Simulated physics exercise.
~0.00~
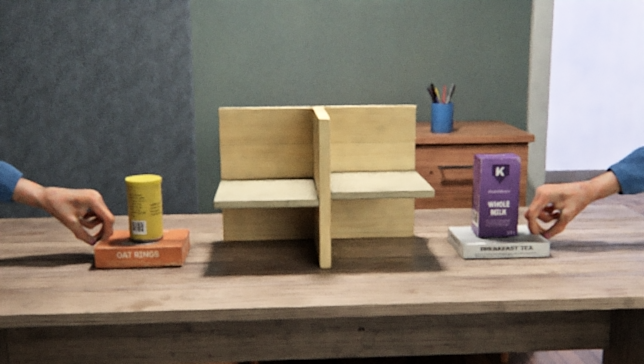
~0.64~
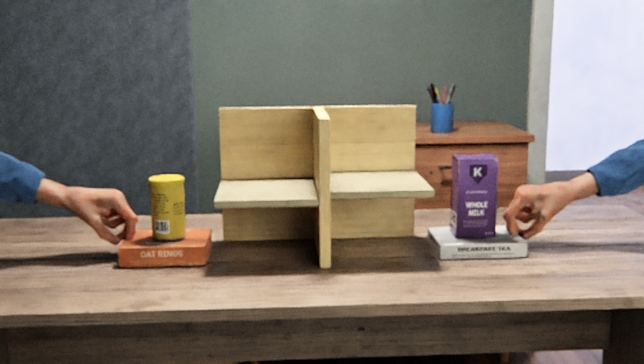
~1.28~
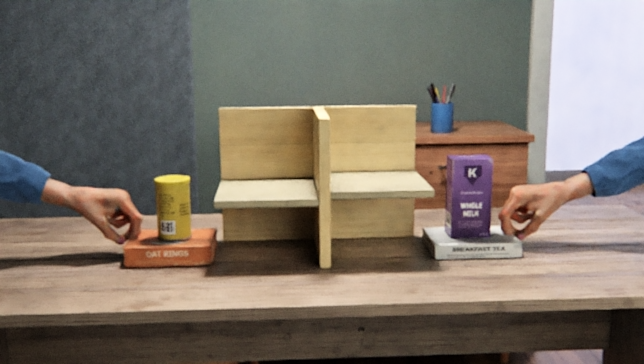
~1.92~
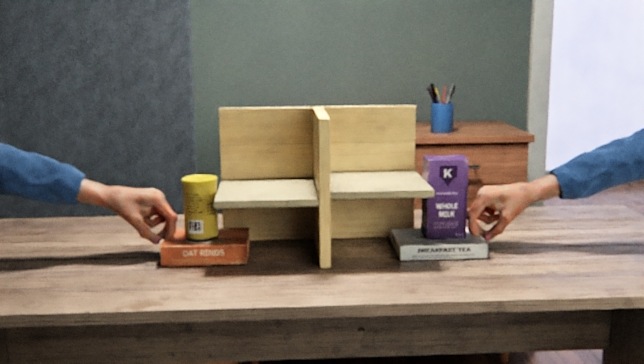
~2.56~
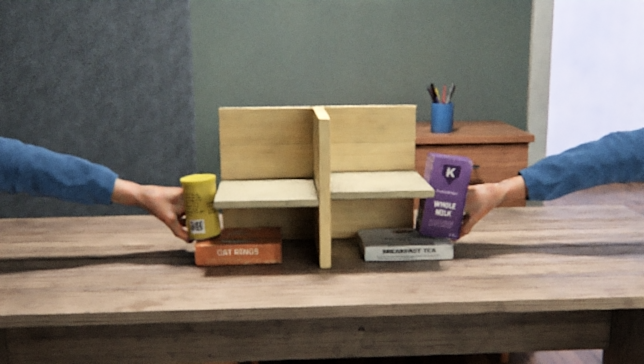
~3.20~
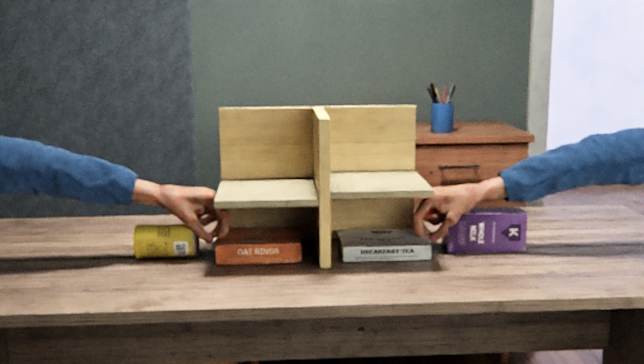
Orange and white packets pushed inward by two hands slide under a wooden shelf, which knocks the yellow tin and purple carton over.
